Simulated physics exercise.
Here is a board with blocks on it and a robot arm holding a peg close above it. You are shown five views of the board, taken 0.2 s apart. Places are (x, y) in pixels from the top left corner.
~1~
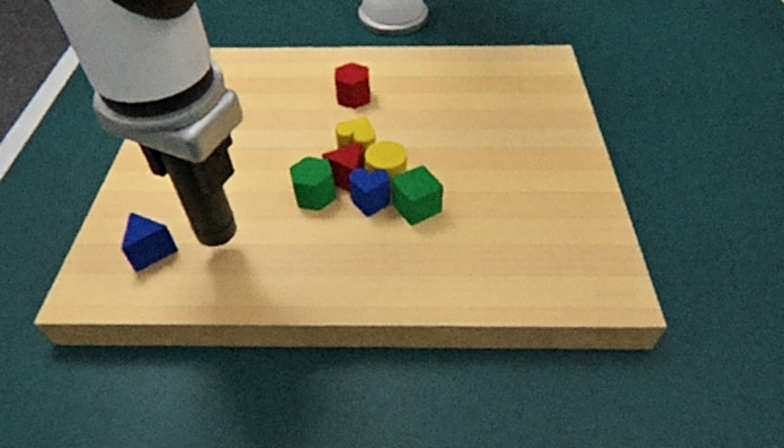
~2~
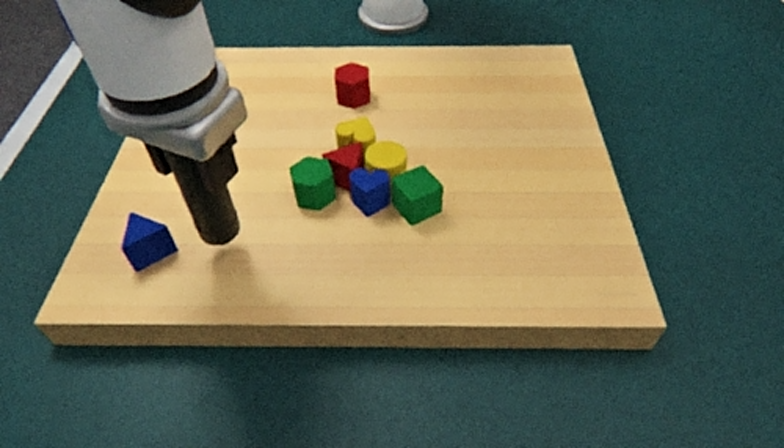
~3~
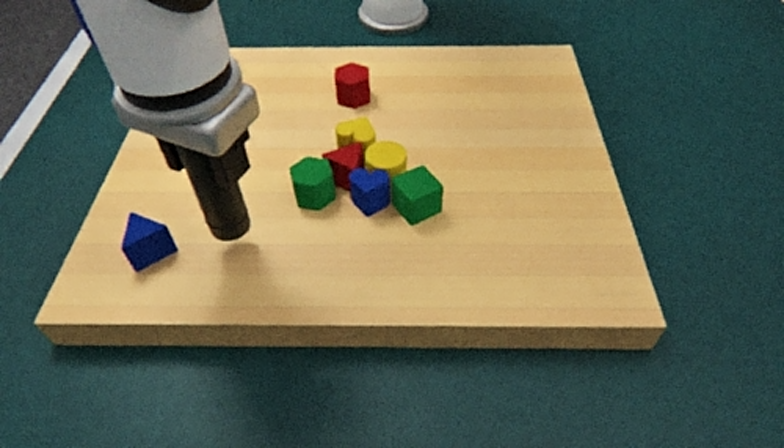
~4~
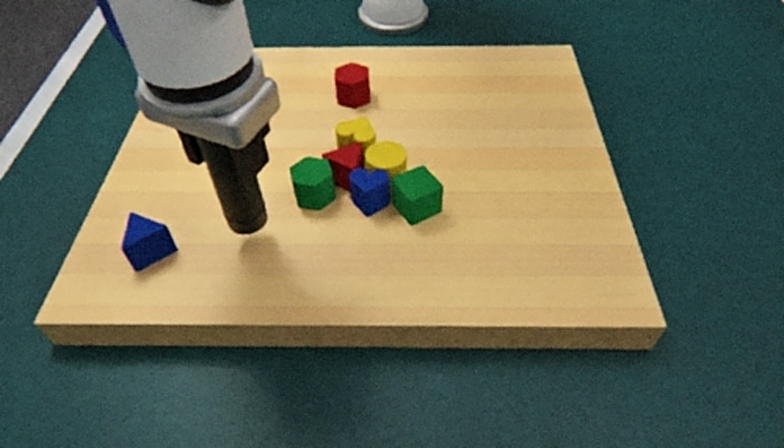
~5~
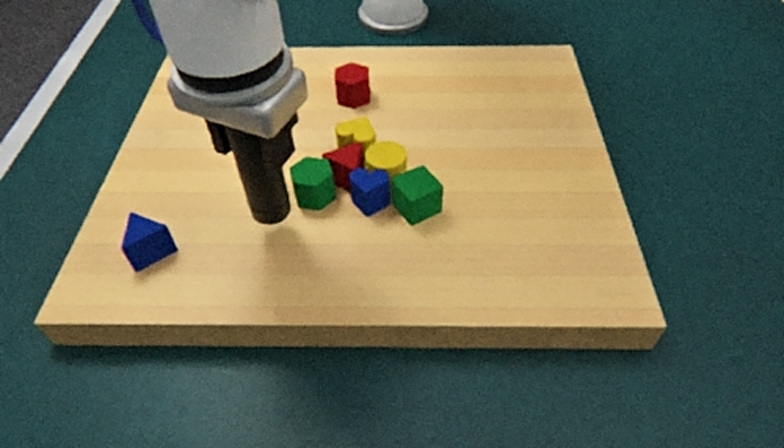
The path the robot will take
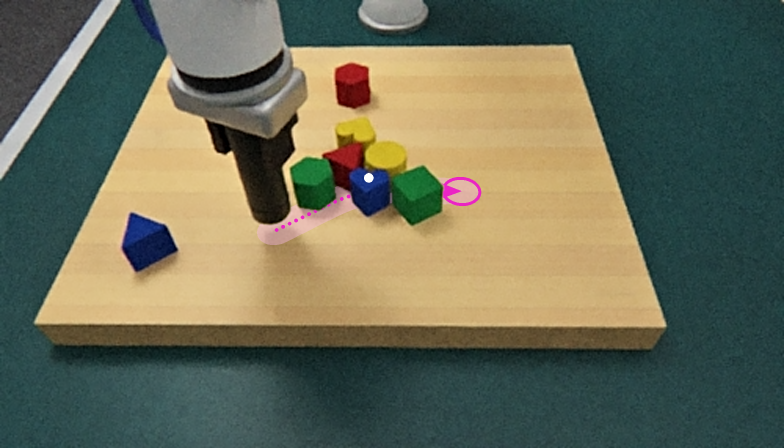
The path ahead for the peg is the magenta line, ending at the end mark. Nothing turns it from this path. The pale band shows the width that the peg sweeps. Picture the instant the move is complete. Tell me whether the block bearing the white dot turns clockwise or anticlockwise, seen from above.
It spins with the clock.
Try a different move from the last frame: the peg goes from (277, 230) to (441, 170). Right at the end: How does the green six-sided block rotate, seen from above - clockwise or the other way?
The green six-sided block rotates counterclockwise.
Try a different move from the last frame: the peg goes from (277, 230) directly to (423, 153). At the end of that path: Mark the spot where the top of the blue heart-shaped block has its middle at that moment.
When the path ends, it will be at (392, 173).
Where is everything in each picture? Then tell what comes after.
Lower end of the peg (217, 232), tops of blocks, green six-sided block (311, 170), yellow heart-shaped block (357, 128), blue heart-shaped block (369, 178), yellow disc (386, 154), green square block (417, 182), in the first picture.
Peg (221, 231), blocks as before, in the second picture.
Peg (231, 227), blocks as before, in the third picture.
Peg (248, 221), blocks as before, in the fourth picture.
Peg (272, 211), green six-sided block (311, 170), yellow heart-shaped block (357, 128), blue heart-shaped block (369, 178), yellow disc (386, 154), green square block (417, 182), in the fifth picture.
The drawn path runs from (277, 230) by way of (335, 202) and (397, 190) to (461, 191); the dot is on the blue heart-shaped block.
What follows on the original path. One third of the way, peg (333, 183); green six-sided block (323, 151), turned 20° anticlockwise; yellow heart-shaped block (360, 125), turned 15° anticlockwise.
Two thirds of the way, peg (397, 171); green six-sided block (325, 150), turned 35° anticlockwise; yellow heart-shaped block (364, 121), turned 35° anticlockwise; blue heart-shaped block (416, 184), turned 100° clockwise; yellow disc (420, 143); green square block (448, 196), turned 40° anticlockwise.
At the end, peg (463, 172); green six-sided block (325, 150), turned 35° anticlockwise; yellow heart-shaped block (364, 121), turned 35° anticlockwise; blue heart-shaped block (431, 189), turned 130° clockwise; yellow disc (438, 139); green square block (464, 203), turned 25° anticlockwise.
